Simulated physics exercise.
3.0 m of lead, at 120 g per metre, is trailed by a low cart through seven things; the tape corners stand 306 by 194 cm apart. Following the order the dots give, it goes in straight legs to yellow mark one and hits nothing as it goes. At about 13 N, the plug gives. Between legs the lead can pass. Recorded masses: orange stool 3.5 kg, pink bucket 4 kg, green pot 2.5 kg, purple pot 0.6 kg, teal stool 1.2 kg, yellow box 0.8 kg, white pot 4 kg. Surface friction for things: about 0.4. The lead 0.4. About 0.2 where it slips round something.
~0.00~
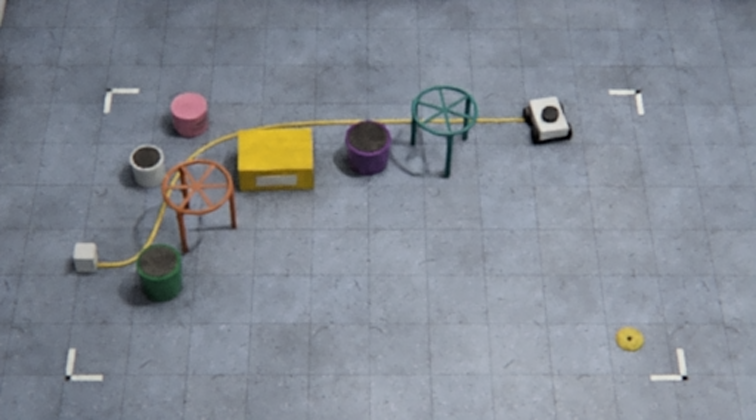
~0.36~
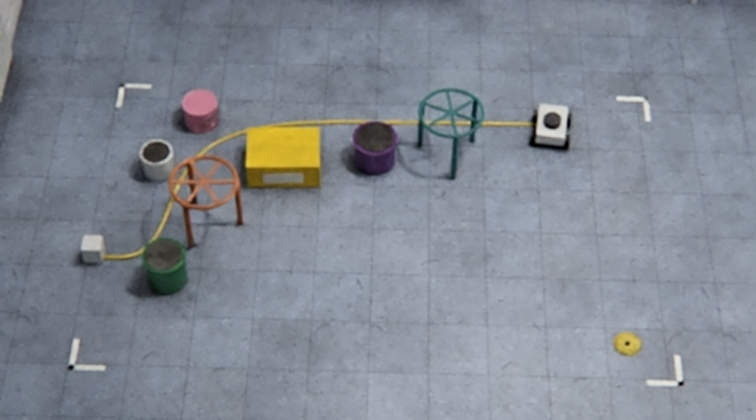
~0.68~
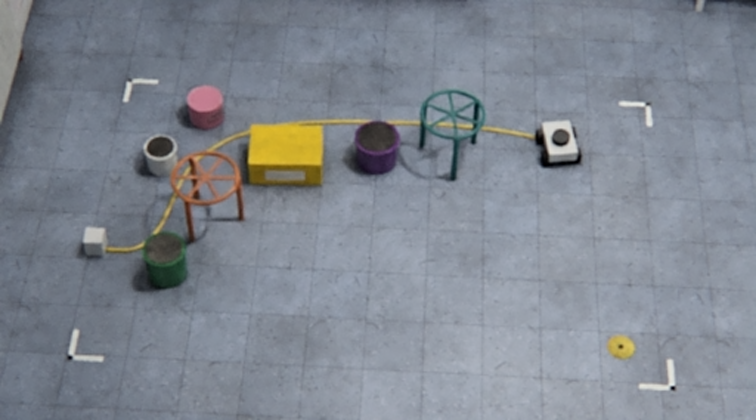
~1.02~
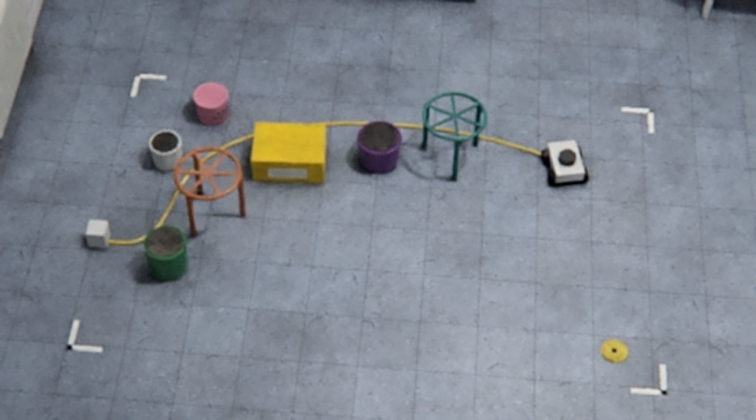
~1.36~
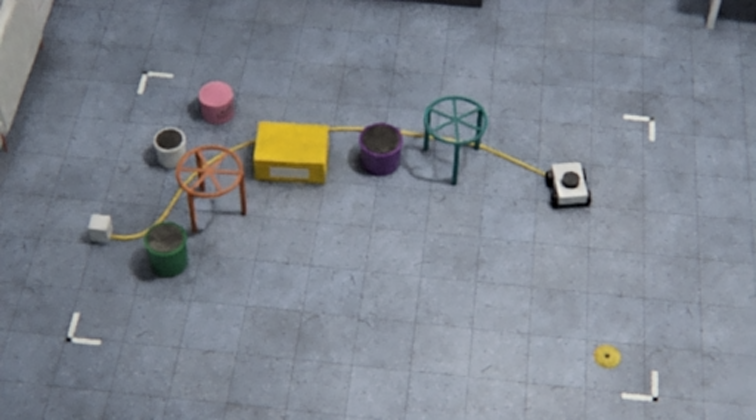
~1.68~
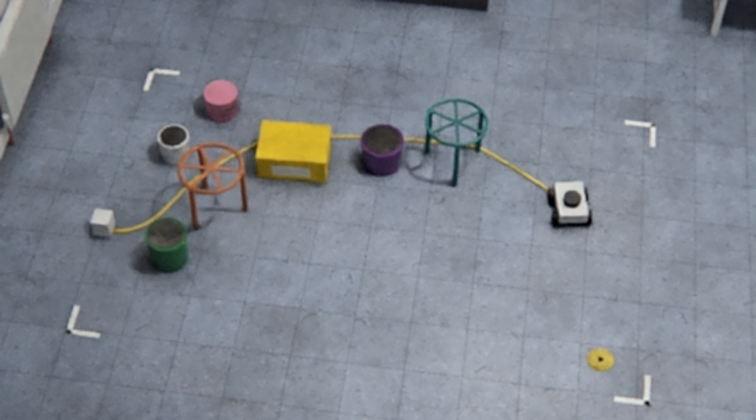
A small white cart with a black top rolls down the right side of a grey tiled floor, seen from high above, trailing a yellow lead. The lead runs left under a teal stool, past a purple pot and yellow box, and by an orange stool, pink bucket, white pot and green pot to a pale block. It slants and straightens behind the cart as the camera drifts and turns slightly.
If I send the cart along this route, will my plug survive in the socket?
No - disconnected.
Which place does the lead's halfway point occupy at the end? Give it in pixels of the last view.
The halfway point sits near pixel (431, 223).
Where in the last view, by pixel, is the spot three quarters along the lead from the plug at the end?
About (513, 299).
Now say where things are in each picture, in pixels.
The first frame shows yellow box (275, 149); white pot (147, 157); pink bucket (189, 106); marks (629, 339); lead runs through (486, 120); cart (544, 120).
In the second frame, lead runs through (493, 124); cart (551, 126).
In the third frame, lead runs through (499, 131); cart (556, 142).
In the fourth frame, lead runs through (508, 144); cart (562, 162).
In the fifth frame, lead runs through (515, 161); cart (566, 184).
The sixth frame shows yellow box (294, 141); white pot (173, 136); pink bucket (221, 92); lead runs through (522, 173); cart (568, 203).
By 2.5 s, cart at (572, 239), 6 N at the fixed end; teal stool 10 cm off its start, yellow box 3 cm off its start.
By 3.3 s, cart at (580, 280), 10 N at the fixed end; teal stool 29 cm off its start, yellow box 18 cm off its start, purple pot 14 cm off its start.
By 4.1 s, cart at (586, 321), 12 N at the fixed end; teal stool 53 cm off its start at (429, 190), purple pot 36 cm off its start at (379, 189), yellow box 31 cm off its start at (304, 183).
By 4.9 s, cart at (602, 358), plug out; teal stool 67 cm off its start, purple pot 52 cm off its start, yellow box 42 cm off its start.
By 5.3 s, cart at (601, 358), plug out; teal stool 67 cm off its start at (420, 210), purple pot 52 cm off its start at (372, 211), yellow box 42 cm off its start at (299, 199).
